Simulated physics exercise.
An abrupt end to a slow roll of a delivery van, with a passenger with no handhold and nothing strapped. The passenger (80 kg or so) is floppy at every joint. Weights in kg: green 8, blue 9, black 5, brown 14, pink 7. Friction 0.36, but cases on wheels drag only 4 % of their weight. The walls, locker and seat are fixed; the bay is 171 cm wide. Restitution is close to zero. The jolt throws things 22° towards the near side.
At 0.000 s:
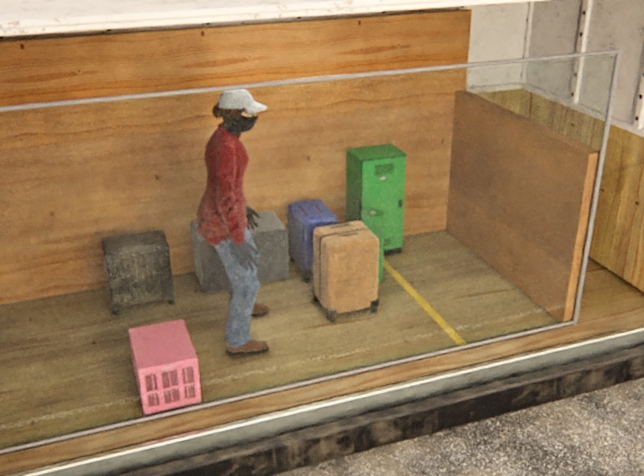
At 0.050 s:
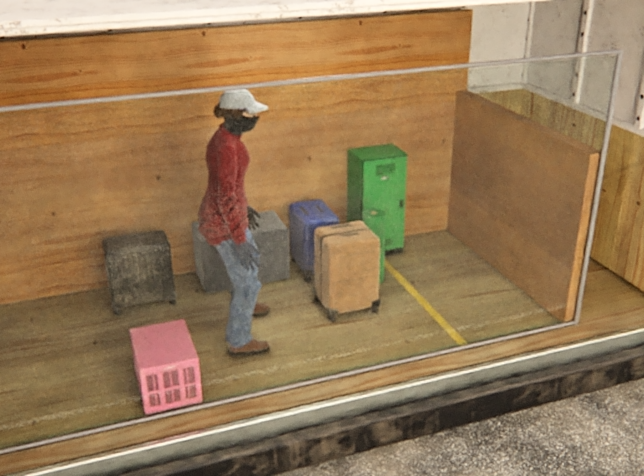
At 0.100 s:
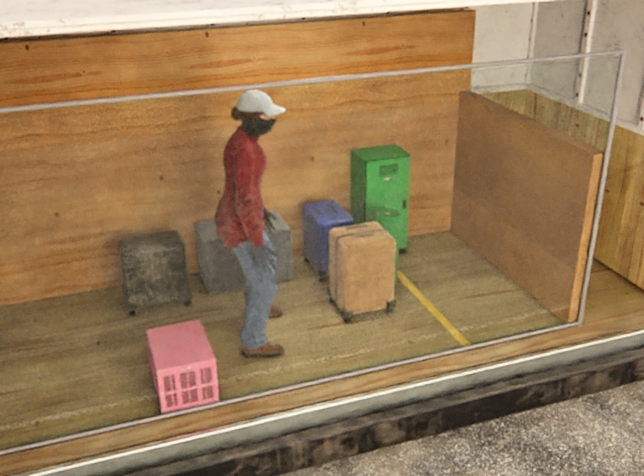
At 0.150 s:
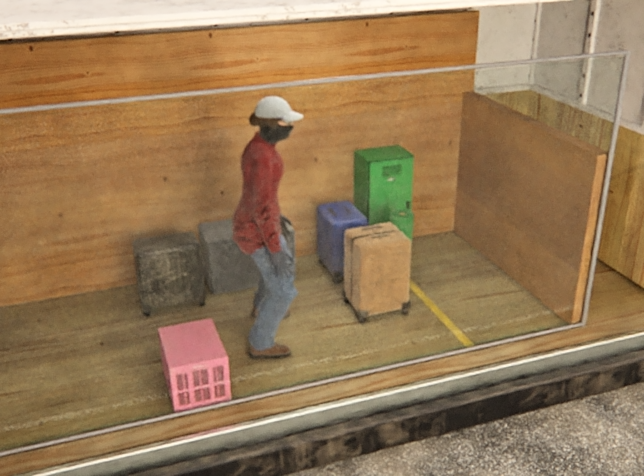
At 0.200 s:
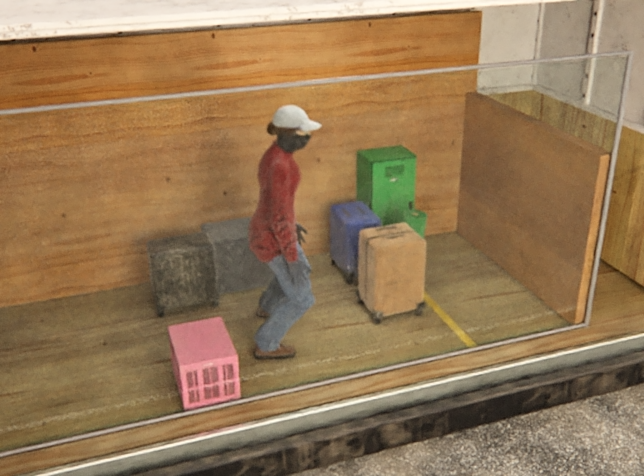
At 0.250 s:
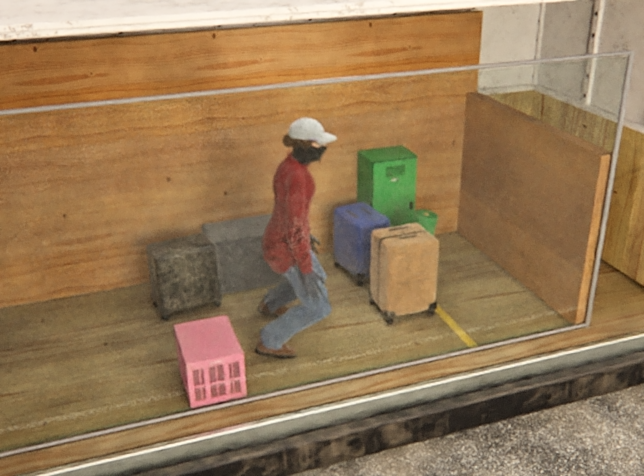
In a wood-walled bay, luggage slides right as a passenger in a cap shifts right, knees bending.
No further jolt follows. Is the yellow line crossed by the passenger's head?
The passenger's head halts before the yellow line.
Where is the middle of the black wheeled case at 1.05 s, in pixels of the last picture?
Around (190, 303).
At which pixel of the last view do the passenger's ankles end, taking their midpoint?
Near (316, 314).
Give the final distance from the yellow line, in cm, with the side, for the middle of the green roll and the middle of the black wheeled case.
Green roll 40 past, black wheeled case 180 short.
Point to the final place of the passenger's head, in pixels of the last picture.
Near (437, 336).
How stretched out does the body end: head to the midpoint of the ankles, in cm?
About 80 cm.
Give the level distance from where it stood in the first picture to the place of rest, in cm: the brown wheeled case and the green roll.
Brown wheeled case 120, green roll 60.
After 0.40 s the passenger's head is 76 cm short of the yellow line, near (346, 201) in the last picture's view.
After 0.65 s the passenger's head is 24 cm short of the yellow line, near (427, 312) in the last picture's view.
After 1.05 s the passenger's head is 23 cm short of the yellow line, near (438, 334) in the last picture's view; the black wheeled case 175 cm short of the yellow line, tilted 0°.
When all is still (1.6 s), green roll crosses the yellow line; blue wheeled case stops short of the yellow line; black wheeled case stops short of the yellow line; brown wheeled case crosses the yellow line; pink crate stops short of the yellow line; passenger's hips stop short of the yellow line; passenger's head stops short of the yellow line.
